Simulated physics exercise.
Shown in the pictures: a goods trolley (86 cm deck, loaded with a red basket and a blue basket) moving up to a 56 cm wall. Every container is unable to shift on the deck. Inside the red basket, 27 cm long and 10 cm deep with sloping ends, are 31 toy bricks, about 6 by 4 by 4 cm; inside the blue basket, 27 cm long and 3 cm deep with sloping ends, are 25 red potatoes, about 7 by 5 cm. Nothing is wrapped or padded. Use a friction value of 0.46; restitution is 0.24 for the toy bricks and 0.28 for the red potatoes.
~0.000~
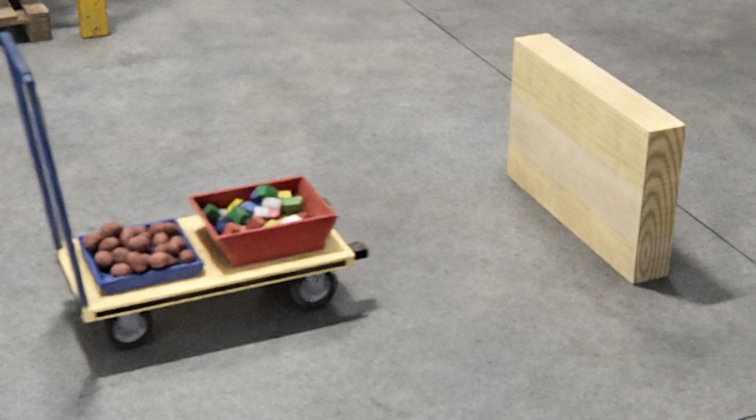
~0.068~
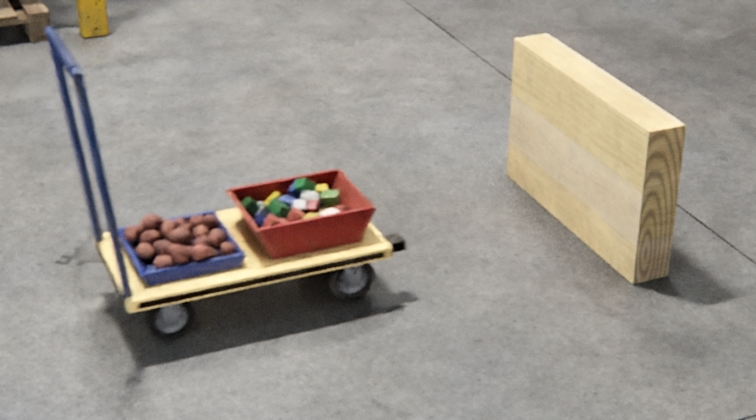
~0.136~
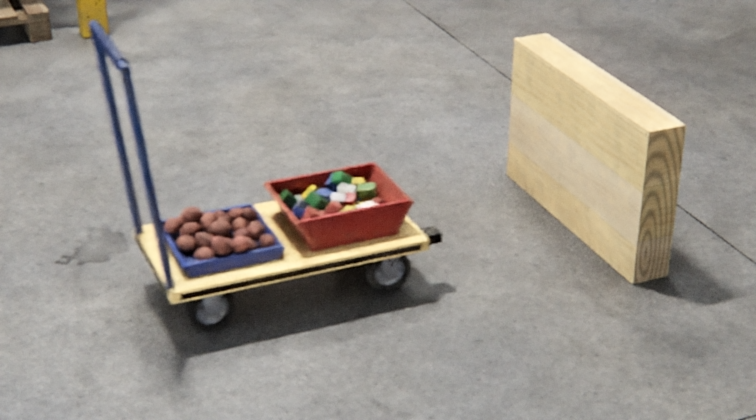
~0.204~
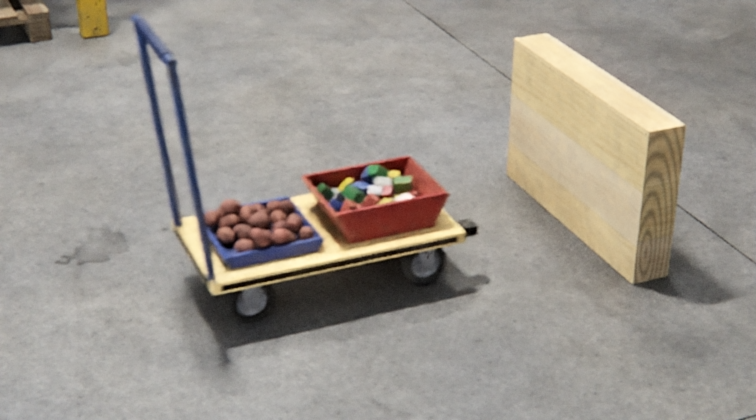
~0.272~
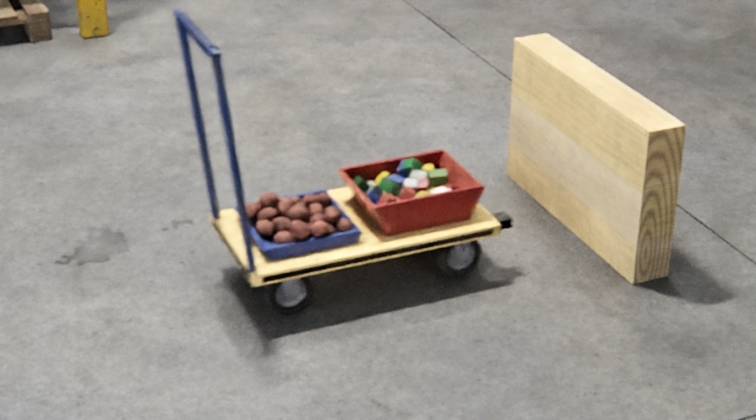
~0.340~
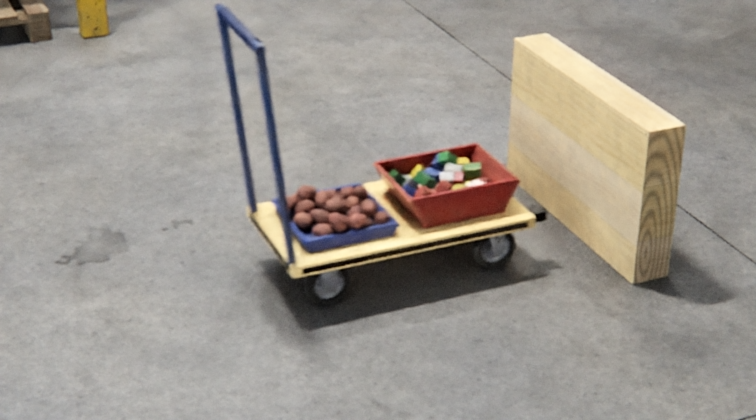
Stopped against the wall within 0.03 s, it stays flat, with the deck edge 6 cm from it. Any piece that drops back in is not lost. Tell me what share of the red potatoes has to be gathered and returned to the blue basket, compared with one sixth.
The share to return is greater than a sixth.
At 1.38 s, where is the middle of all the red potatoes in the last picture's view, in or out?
The middle is around (421, 195).
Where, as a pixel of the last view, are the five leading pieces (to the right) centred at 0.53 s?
Their mean place is roughly (528, 157) in the last picture.
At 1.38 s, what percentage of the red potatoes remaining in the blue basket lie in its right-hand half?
Roughly 80%.
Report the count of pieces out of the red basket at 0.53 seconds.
Red basket - close to 0.
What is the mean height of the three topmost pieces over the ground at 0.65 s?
Their middles average near 36 cm high.
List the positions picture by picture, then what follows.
In the first picture (each is followed by its nearest rim corner in this view), blue basket, (102, 282); red basket, (218, 237); 85 cm short of the stop; none out.
The second picture shows blue basket, (144, 273); red basket, (259, 229); 72 cm short of the stop.
The third picture shows blue basket, (186, 265); red basket, (299, 221); 59 cm short of the stop.
The fourth picture shows blue basket, (227, 257); red basket, (337, 214); 46 cm short of the stop.
The fifth picture shows blue basket, (267, 248); red basket, (375, 206); 33 cm short of the stop.
The sixth picture shows blue basket, (307, 240); red basket, (412, 199); 20 cm short of the stop; none out.
After 0.43 s, impact.
After 0.53 s, red basket 31 in, 0 out and blue basket 22 in, 3 out.
After 0.65 s, red basket 31 in, 0 out and blue basket 18 in, 7 out.
After 0.88 s, red basket 31 in, 0 out and blue basket 16 in, 9 out.
Final count (at 1.38 s), red basket 31 in, 0 out and blue basket 15 in, 10 out. Asked share, 10 of 25, 40 per cent.
